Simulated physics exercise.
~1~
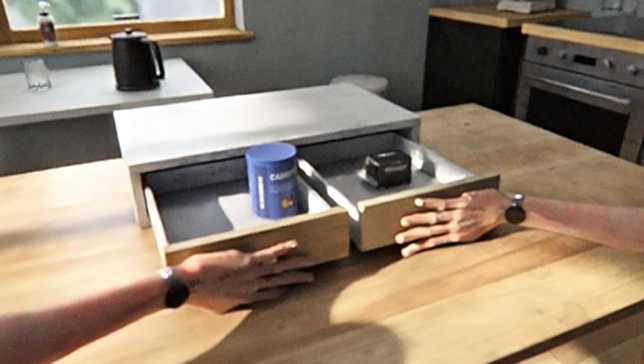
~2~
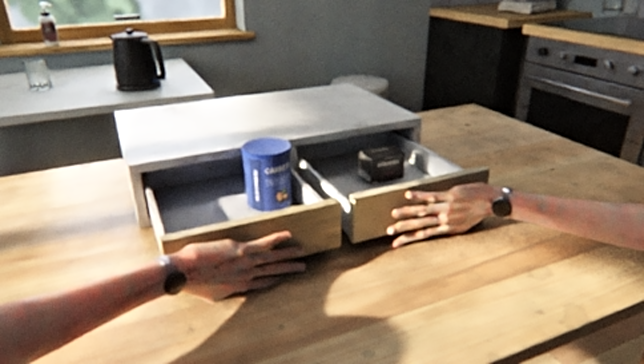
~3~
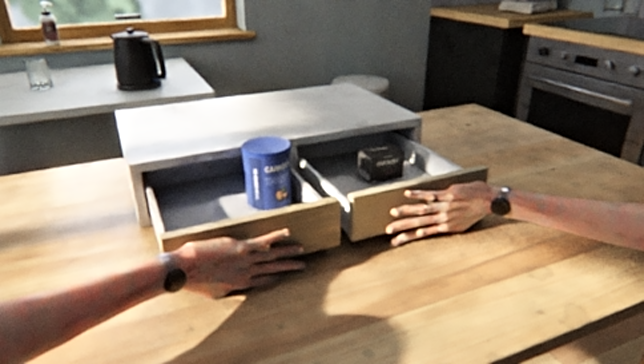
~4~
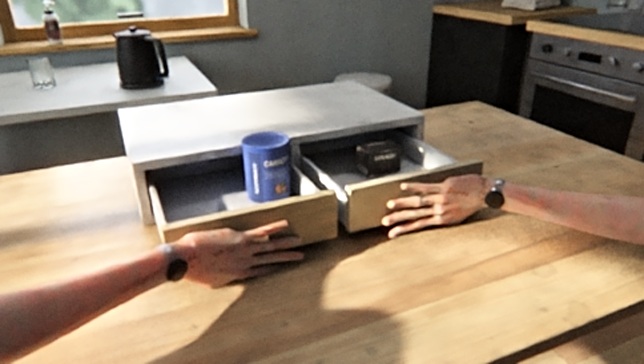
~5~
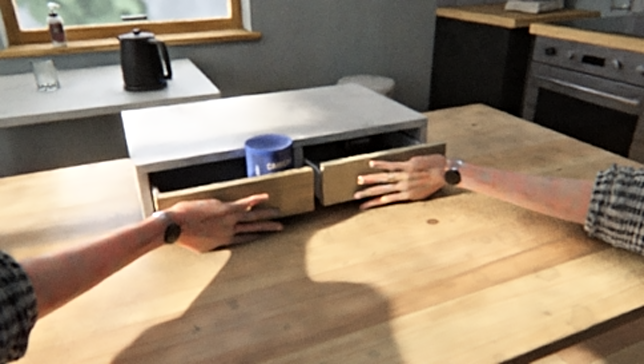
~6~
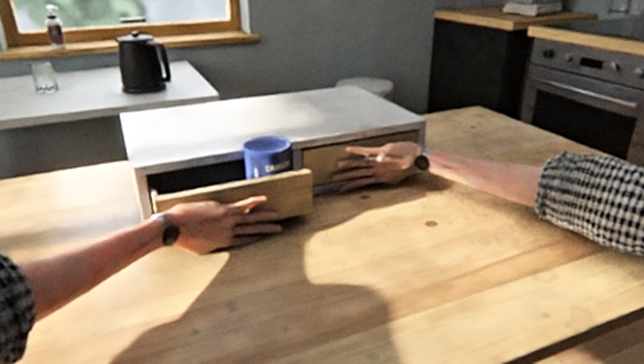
Two open drawers with pale wooden fronts sit side by side in a low, light-topped cabinet on a sunlit wooden table, seen from slightly above in a kitchen. A blue pot stands upright in the left drawer, and a small black carton rests in the right one. Two hands wearing dark watches press on the fronts, barely shifting the drawers at first, then pushing both inward together. The right drawer slides fully shut, hiding the carton. The left drawer stops partway and stays ajar, with the pot still upright, its top showing above the front.
